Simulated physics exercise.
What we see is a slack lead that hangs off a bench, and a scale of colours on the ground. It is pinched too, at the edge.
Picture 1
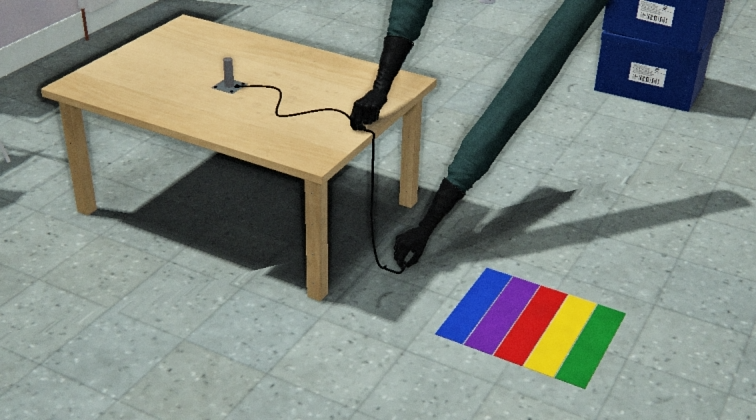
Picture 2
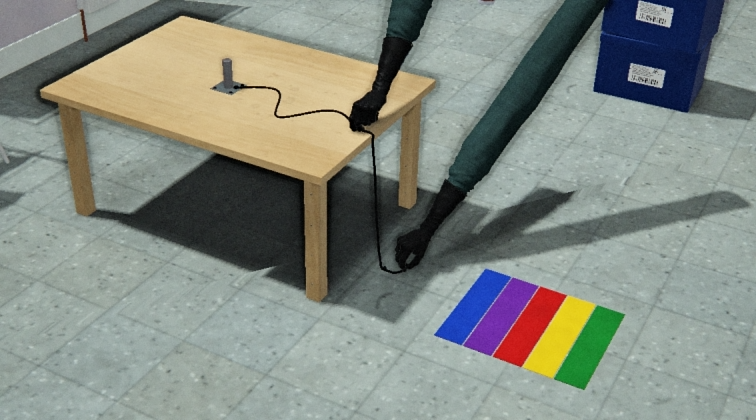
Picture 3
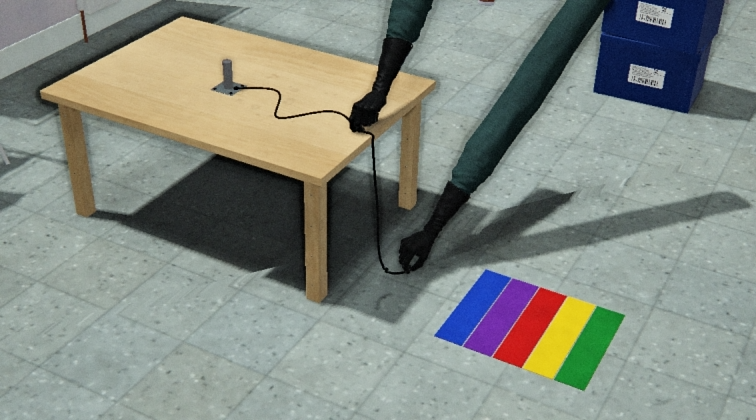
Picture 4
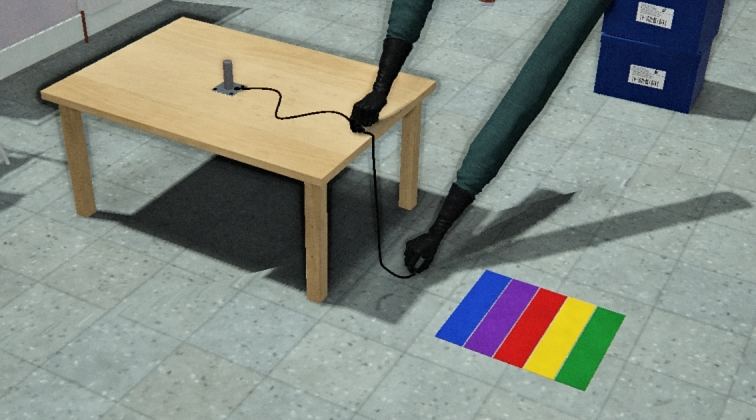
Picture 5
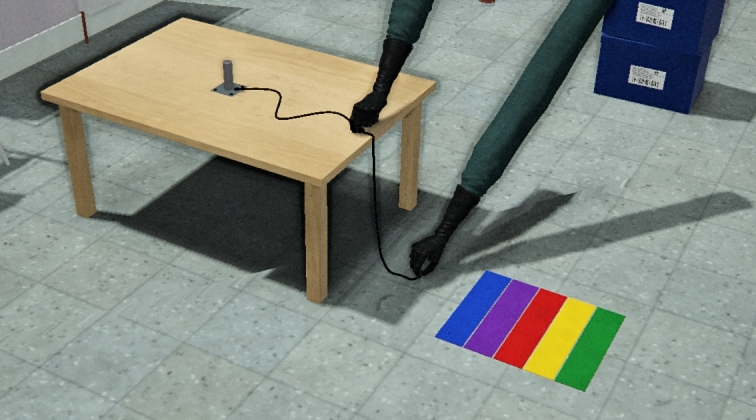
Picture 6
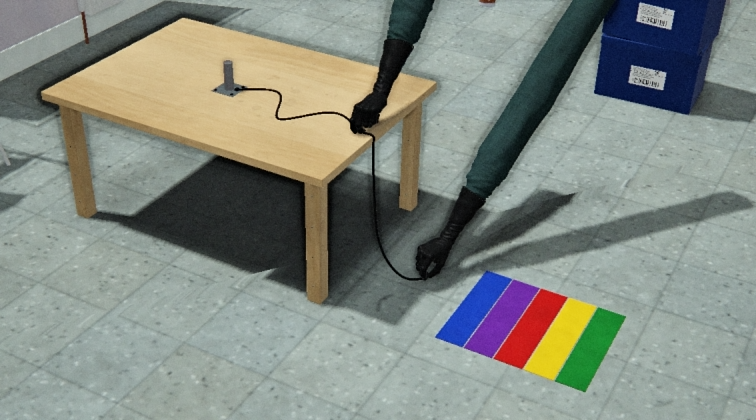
A black-gloved hand in a dark green sleeve, holding the lower end of a thin black cord near the floor, shifts slowly and slightly rightward. The cord's hanging length bows a little with it, while another gloved hand pinches it at the edge of a light wooden table and the camera stays still. Seen from above, the grey tiled room also holds blue boxes and blue, purple, red, yellow and green floor stripes.
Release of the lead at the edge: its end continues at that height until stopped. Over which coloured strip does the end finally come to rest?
Over the yellow strip.
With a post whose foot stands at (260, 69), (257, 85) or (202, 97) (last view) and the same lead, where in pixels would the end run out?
Near (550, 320), (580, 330) and (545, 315).
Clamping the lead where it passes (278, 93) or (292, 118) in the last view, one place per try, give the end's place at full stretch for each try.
In order of the tries, close to (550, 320) and close to (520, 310).
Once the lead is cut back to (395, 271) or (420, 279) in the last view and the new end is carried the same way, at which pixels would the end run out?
In order, around (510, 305) and (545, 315).
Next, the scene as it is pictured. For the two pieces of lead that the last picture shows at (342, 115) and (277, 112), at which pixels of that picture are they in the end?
First point (375, 139), second point (308, 114).
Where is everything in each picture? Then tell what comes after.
The first picture shows end (405, 266); blue (458, 326); purple (487, 336); red (516, 347); yellow (547, 358); green (578, 369).
The second picture shows end (407, 268); lead through (264, 88) (276, 112) (335, 111) (373, 140) (376, 198) (379, 253).
The third picture shows end (410, 270).
The fourth picture shows end (416, 272); lead through (264, 89) (276, 114) (335, 112) (373, 141) (376, 199) (380, 254).
The fifth picture shows end (422, 275).
The sixth picture shows end (427, 277); lead through (265, 90) (276, 114) (336, 113) (374, 142) (375, 200) (384, 256).
Soon after, end near (504, 303); over purple.
Then, end near (540, 315); over red.
At full stretch, end near (562, 323); over yellow. It gets as far as the yellow strip.
